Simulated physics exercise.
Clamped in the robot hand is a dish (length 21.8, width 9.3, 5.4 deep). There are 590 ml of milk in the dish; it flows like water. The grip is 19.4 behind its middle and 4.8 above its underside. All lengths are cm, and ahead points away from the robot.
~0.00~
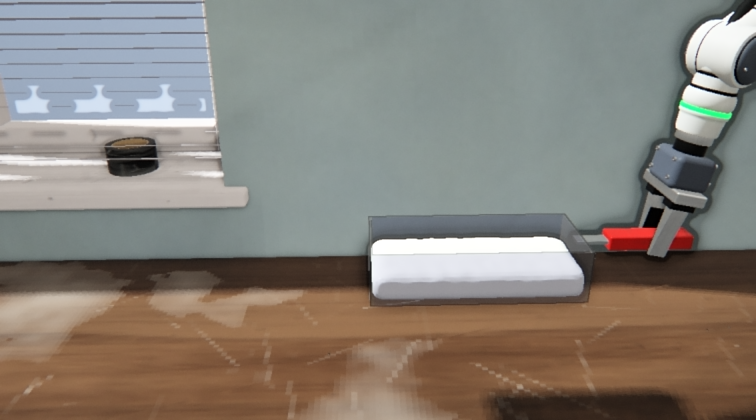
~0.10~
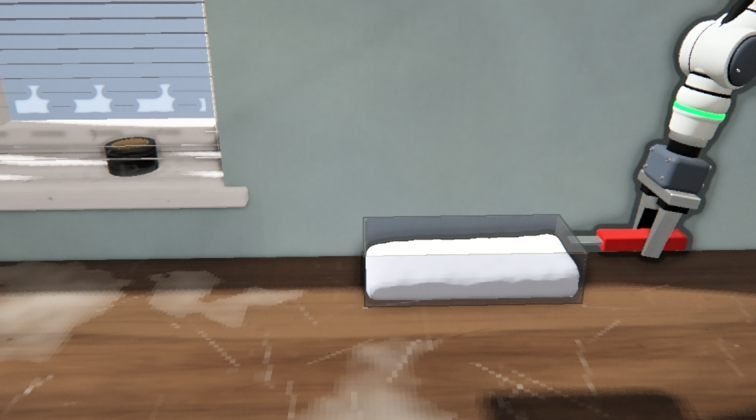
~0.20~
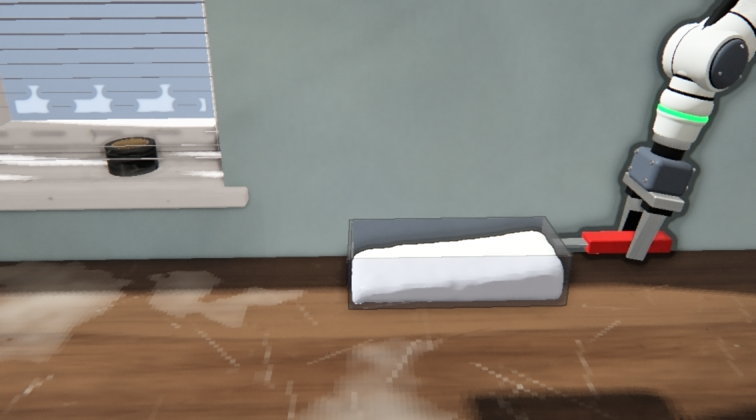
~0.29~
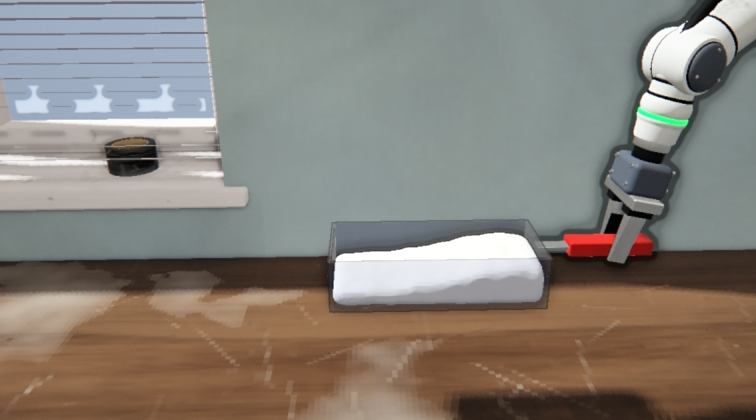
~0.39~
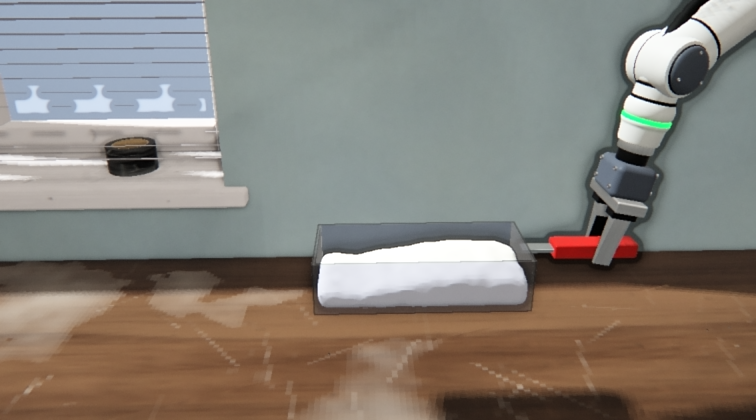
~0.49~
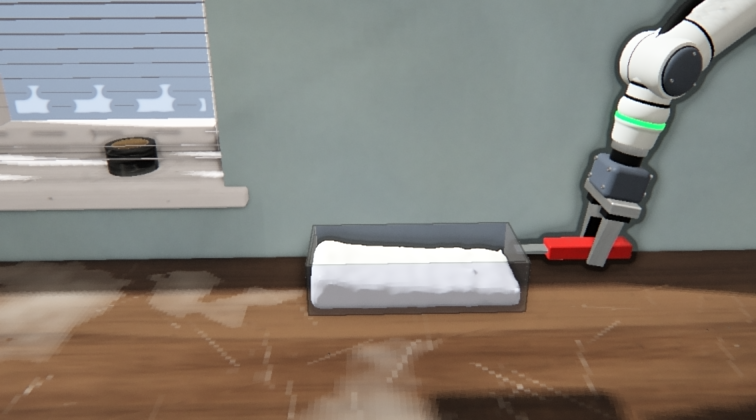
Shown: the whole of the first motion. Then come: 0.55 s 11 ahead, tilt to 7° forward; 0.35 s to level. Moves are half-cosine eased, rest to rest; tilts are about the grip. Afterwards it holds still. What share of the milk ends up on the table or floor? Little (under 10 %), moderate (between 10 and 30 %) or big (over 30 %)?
On the table or floor the share is little, under 10 %.
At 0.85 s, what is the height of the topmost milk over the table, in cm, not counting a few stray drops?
About 19 cm.
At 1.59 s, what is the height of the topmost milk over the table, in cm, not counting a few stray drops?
Up to some 23 cm.
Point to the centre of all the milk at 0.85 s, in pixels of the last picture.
Near (353, 288).
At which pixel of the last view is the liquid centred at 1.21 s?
Near (270, 282).
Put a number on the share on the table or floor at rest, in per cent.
Near 5 %.
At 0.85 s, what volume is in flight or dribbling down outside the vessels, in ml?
Some 0 ml.
By 0.85 s, tilted 5° forward, liquid up to 19 above the table; 585 ml in the dish.
By 1.21 s, tilted 4° forward, liquid up to 21 above the table; 570 ml in the dish, 20 ml in the air or running down outside.
By 1.59 s, level, liquid up to 26 above the table; 555 ml in the dish, 25 ml on the table or floor, 5 ml in the air or running down outside.
By 2.39 s, level, liquid up to 20 above the table; 555 ml in the dish, 30 ml on the table or floor.
Final state, 555 ml in the dish, 30 ml on the table or floor. That is 5 % on the table or floor.
